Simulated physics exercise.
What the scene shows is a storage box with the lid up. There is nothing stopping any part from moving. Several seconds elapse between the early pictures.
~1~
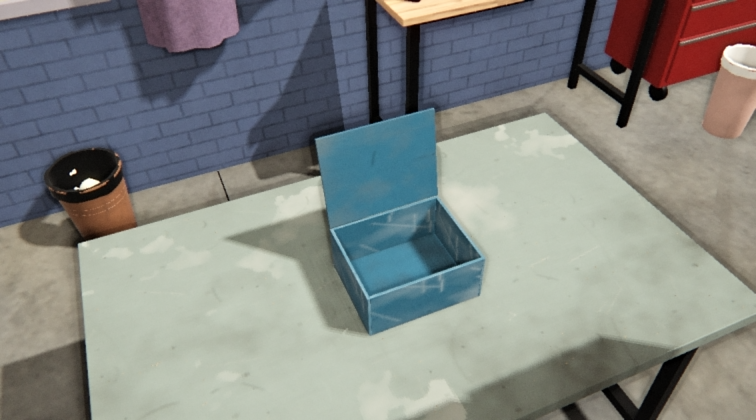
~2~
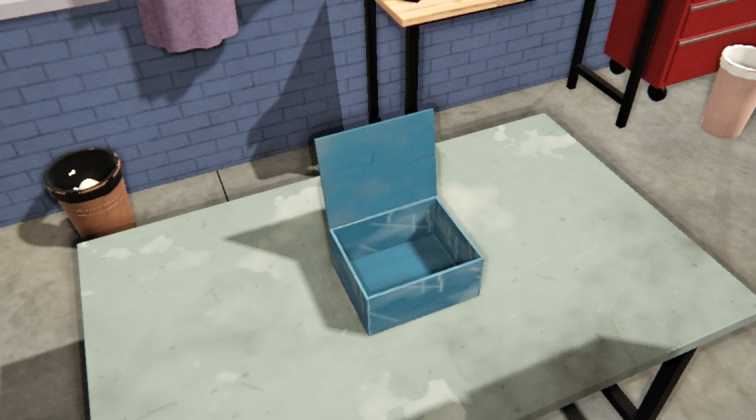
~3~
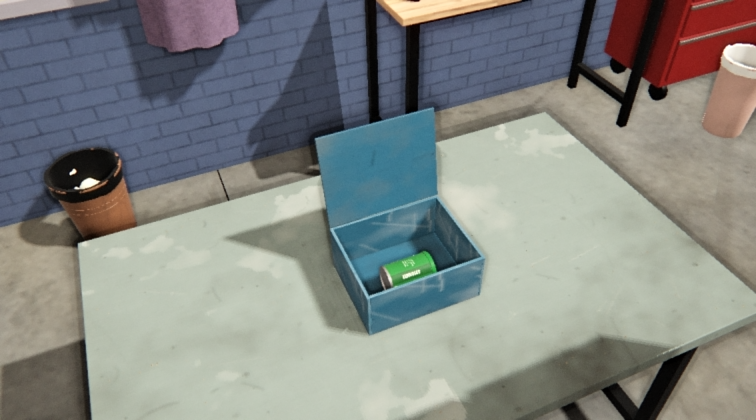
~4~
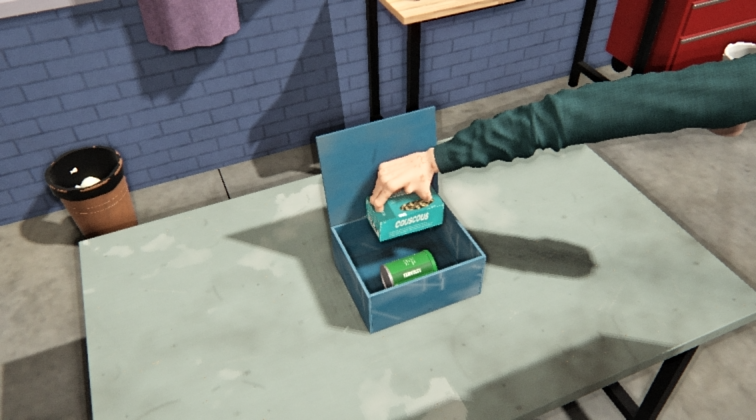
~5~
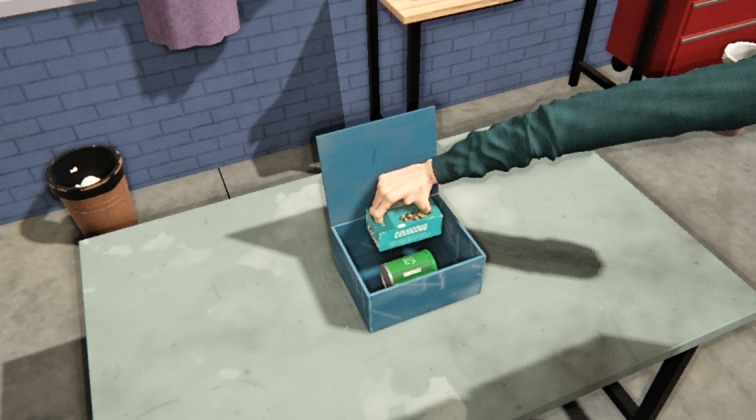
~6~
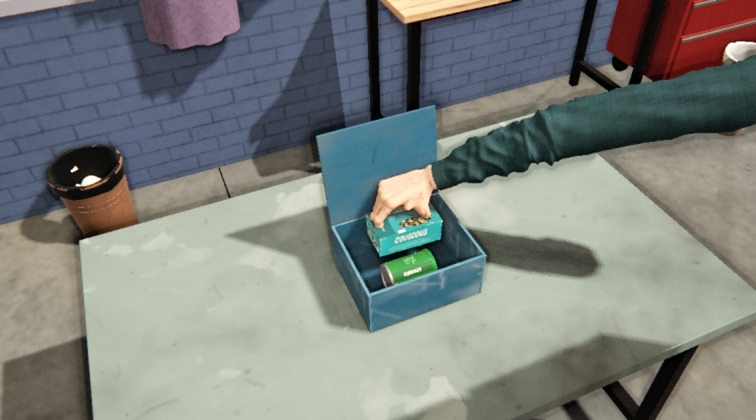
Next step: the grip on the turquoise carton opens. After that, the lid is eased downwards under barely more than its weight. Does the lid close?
Yes.
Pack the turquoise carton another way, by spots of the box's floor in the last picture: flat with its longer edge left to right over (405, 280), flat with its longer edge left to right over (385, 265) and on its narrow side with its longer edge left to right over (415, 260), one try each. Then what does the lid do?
Well, first time it goes down fine, second time it goes down fine, and third time it goes down fine.
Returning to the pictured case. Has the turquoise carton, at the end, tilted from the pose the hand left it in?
It stays as it was set.
Then, 0.90 s after the last picture, lid starting down; turquoise carton slid a little near (402, 252); green tin rolled a little.
Then, 1.60 s after the last picture, lid 57° above the rim; turquoise carton slid a little near (402, 252); green tin rolled a little.
Then, 1.90 s after the last picture, lid 23° above the rim; turquoise carton slid a little near (402, 252); green tin rolled a little.
At rest, lid shut; moved from the start, green tin and turquoise carton. Seen from the same camera at the end, turquoise carton near (402, 252).
